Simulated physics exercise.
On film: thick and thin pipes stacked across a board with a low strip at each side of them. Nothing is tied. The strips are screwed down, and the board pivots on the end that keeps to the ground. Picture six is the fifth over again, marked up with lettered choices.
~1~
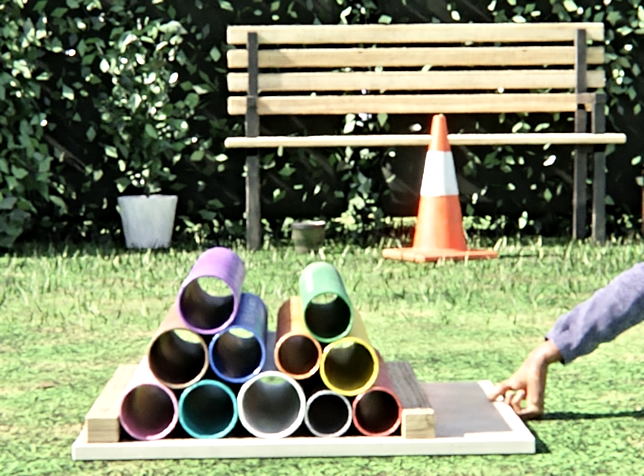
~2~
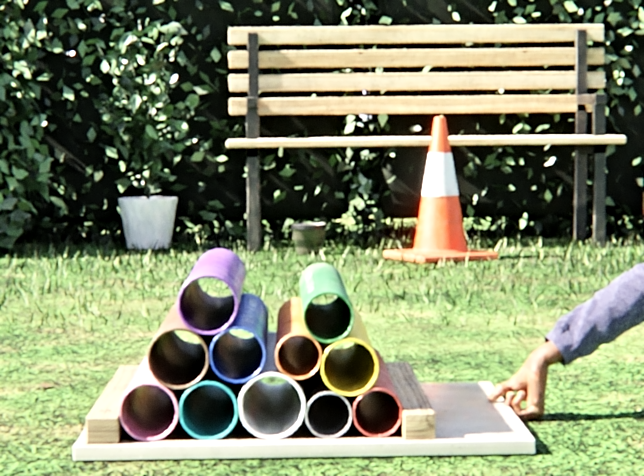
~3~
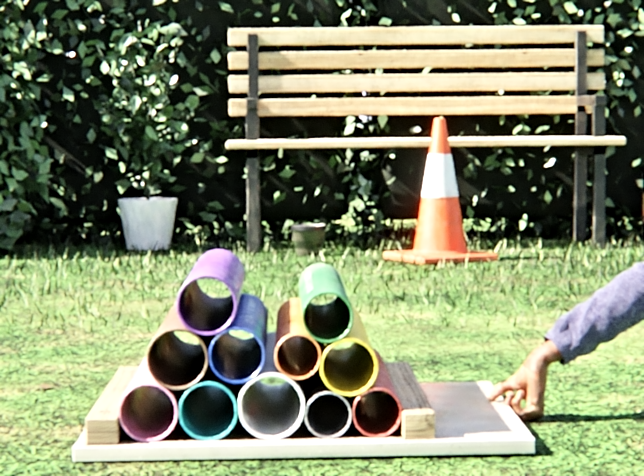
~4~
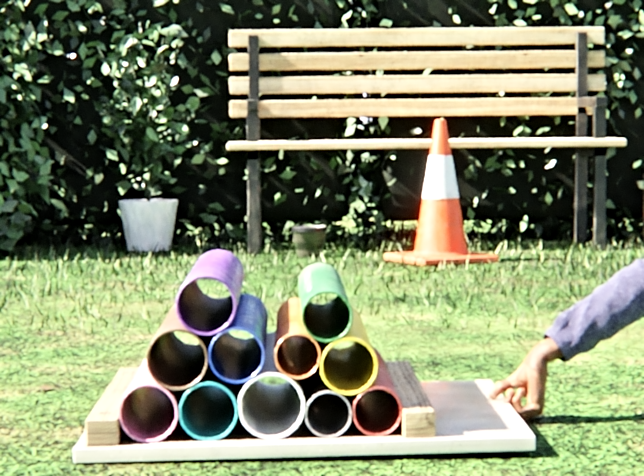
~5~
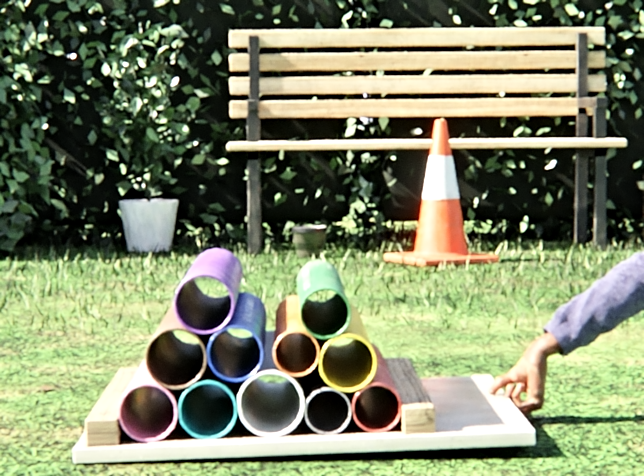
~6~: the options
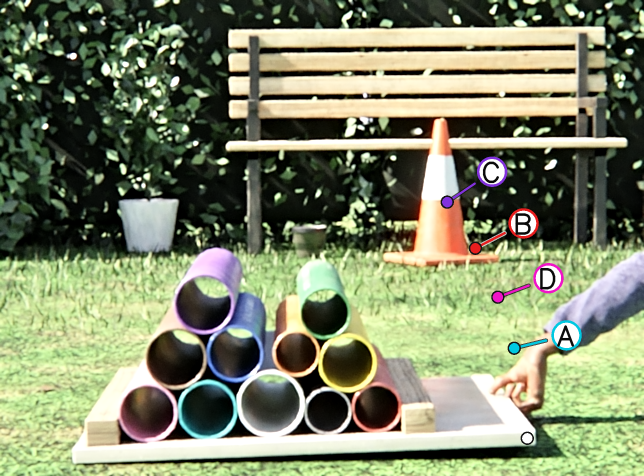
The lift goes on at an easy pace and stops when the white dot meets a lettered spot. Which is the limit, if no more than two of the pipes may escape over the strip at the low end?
The last mark within the limit is D.
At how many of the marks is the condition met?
The number is two.
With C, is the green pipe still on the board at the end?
No.
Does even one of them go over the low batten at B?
Yes.
On the marked copy, A at (514, 348); B at (476, 248); C at (447, 202); D at (498, 297); the white dot at (527, 438).
Taking D. A third of the way, board at 15°.
Two thirds of the way, board at 20°.
When it is over, board at 20°, two over the low batten (brown, purple).
As for the rest, A none over the low batten; B five over the low batten; C six over the low batten.
